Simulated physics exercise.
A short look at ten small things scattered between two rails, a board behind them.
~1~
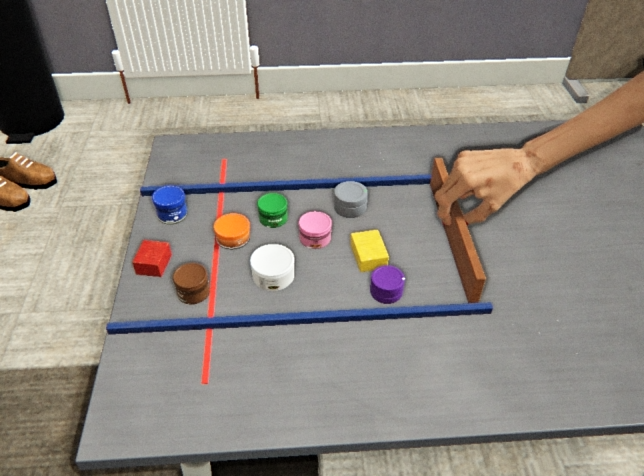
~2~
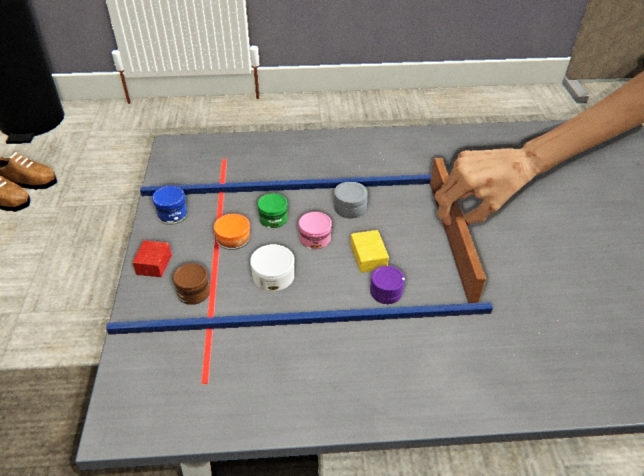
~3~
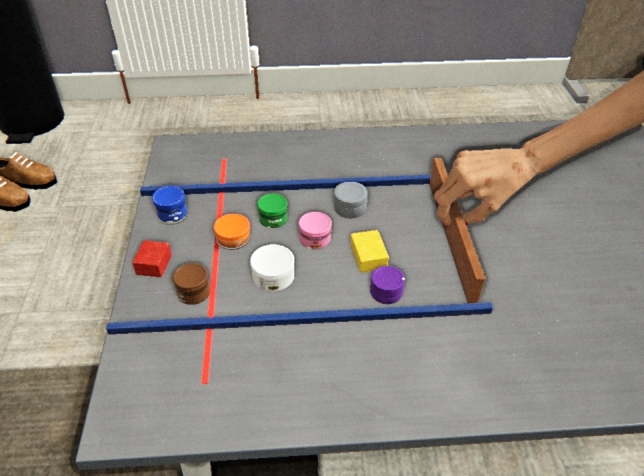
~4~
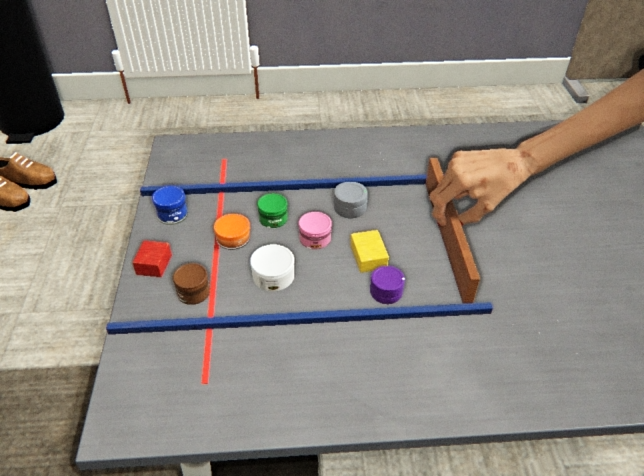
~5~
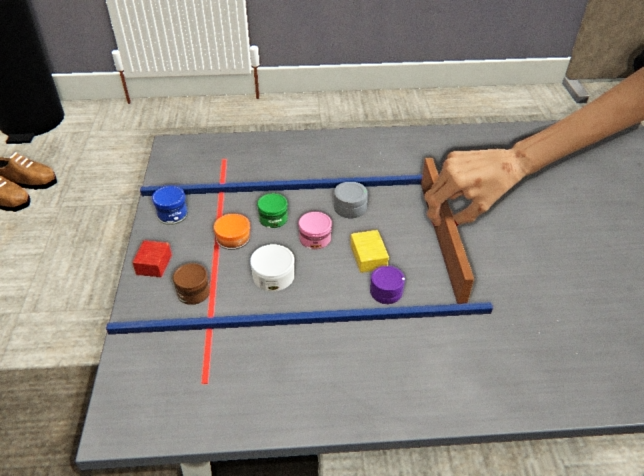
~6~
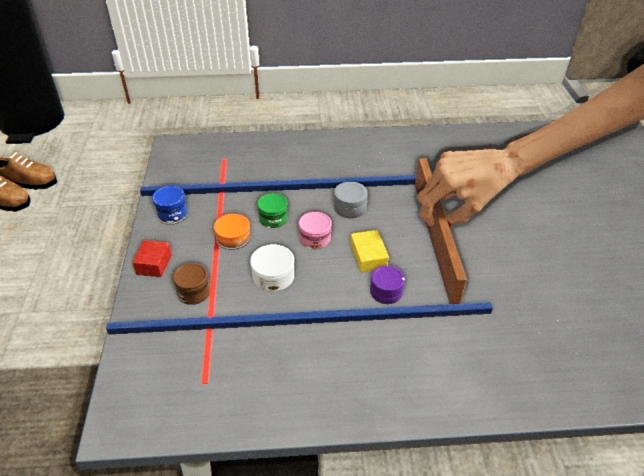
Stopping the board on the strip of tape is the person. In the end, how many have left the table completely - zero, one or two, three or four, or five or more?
Band: No fallers.
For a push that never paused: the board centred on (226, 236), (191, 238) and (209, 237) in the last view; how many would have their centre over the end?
First 0, then 1, then 0.
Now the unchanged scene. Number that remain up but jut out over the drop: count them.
I get 1.
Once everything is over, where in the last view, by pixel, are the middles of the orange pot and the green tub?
Going in order, first (170, 246) and next (186, 215).
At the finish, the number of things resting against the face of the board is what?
In total, 4.
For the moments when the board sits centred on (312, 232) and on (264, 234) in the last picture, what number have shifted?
Counts: 6 / 8.
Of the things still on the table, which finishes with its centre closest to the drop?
Looks like the red block to me.
A little later, none off yet; red block at rest near (153, 259); blue pot at rest near (171, 205); brown tub at rest near (192, 284).
When it is over, the number that fall off is zero.
